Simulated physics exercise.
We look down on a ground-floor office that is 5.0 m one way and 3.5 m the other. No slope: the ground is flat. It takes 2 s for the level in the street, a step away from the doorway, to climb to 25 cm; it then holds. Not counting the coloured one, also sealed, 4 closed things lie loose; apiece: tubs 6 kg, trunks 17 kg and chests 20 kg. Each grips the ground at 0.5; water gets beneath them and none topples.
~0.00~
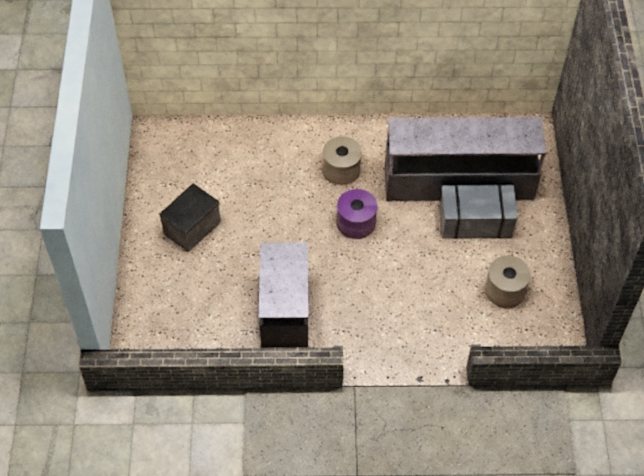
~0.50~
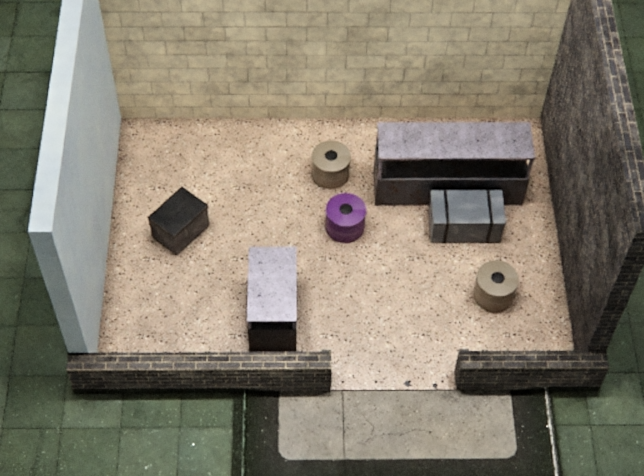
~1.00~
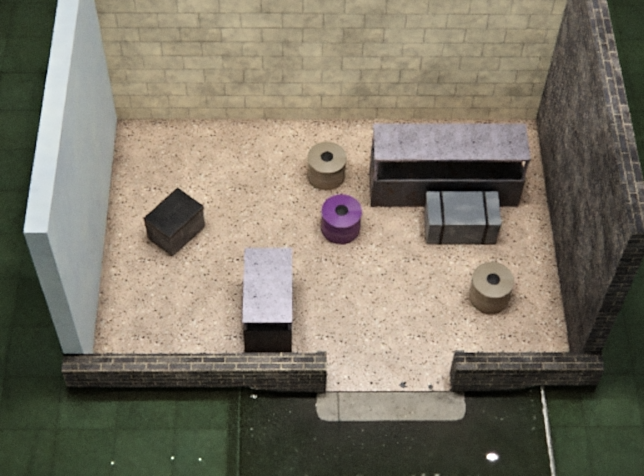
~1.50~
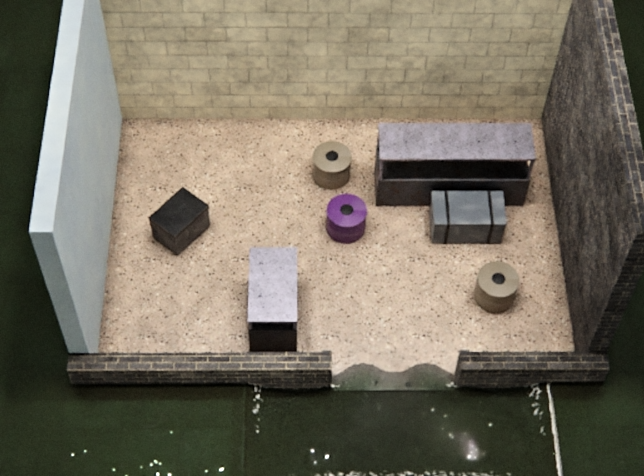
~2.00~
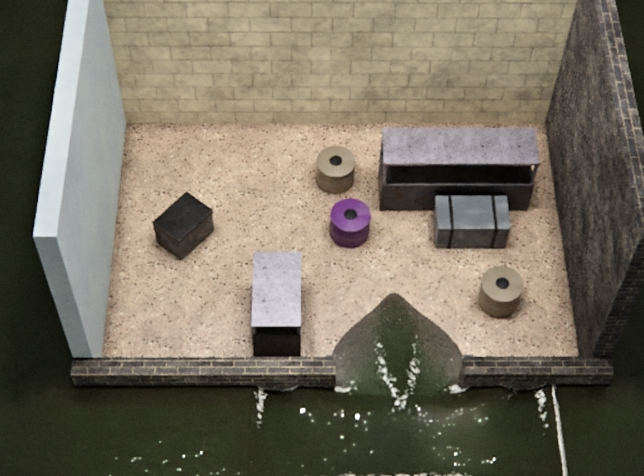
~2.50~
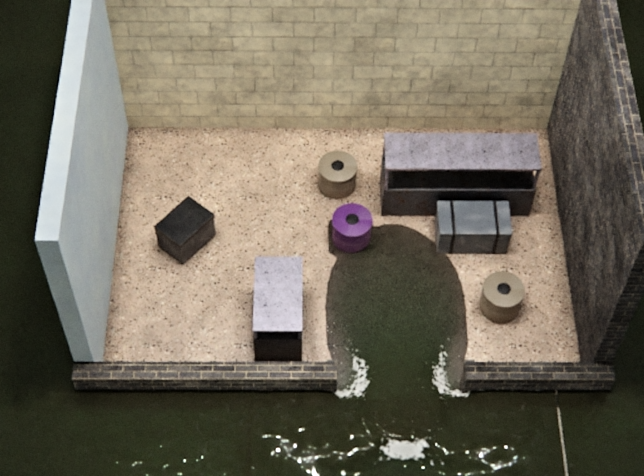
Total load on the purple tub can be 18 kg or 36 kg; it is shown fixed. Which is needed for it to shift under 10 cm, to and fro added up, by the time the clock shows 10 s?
Neither works.
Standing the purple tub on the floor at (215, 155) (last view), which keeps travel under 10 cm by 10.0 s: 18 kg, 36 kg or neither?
Well, must use the heavier.
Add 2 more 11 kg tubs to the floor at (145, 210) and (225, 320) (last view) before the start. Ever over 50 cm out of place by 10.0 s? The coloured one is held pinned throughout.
The first comes out above the threshold, the second below the threshold.
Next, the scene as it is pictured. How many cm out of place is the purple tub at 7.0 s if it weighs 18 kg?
I'd put it at about 140 cm.
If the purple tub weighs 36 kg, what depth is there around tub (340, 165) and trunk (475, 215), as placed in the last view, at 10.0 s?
Around 15 cm and 13 cm.
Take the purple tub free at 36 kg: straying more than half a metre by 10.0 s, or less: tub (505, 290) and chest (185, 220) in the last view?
So that's further for the first and not as far for the second.
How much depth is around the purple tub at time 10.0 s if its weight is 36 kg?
Around 12 cm.
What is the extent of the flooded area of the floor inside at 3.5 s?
Roughly 7.0 m2 of it is wet.
After 3.5 s the purple tub would be 29 cm from its start with 18 kg and 0 cm from its start with 36 kg; 9 cm of water round it then.
After 4.5 s the purple tub would be 105 cm from its start with 18 kg and 0 cm from its start with 36 kg; 10 cm of water round it then.
After 7.0 s the purple tub would be 137 cm from its start with 18 kg and 0 cm from its start with 36 kg; 11 cm of water round it then.
After 10.0 s the purple tub would be 186 cm from its start with 18 kg and 31 cm from its start with 36 kg; 12 cm of water round it then.
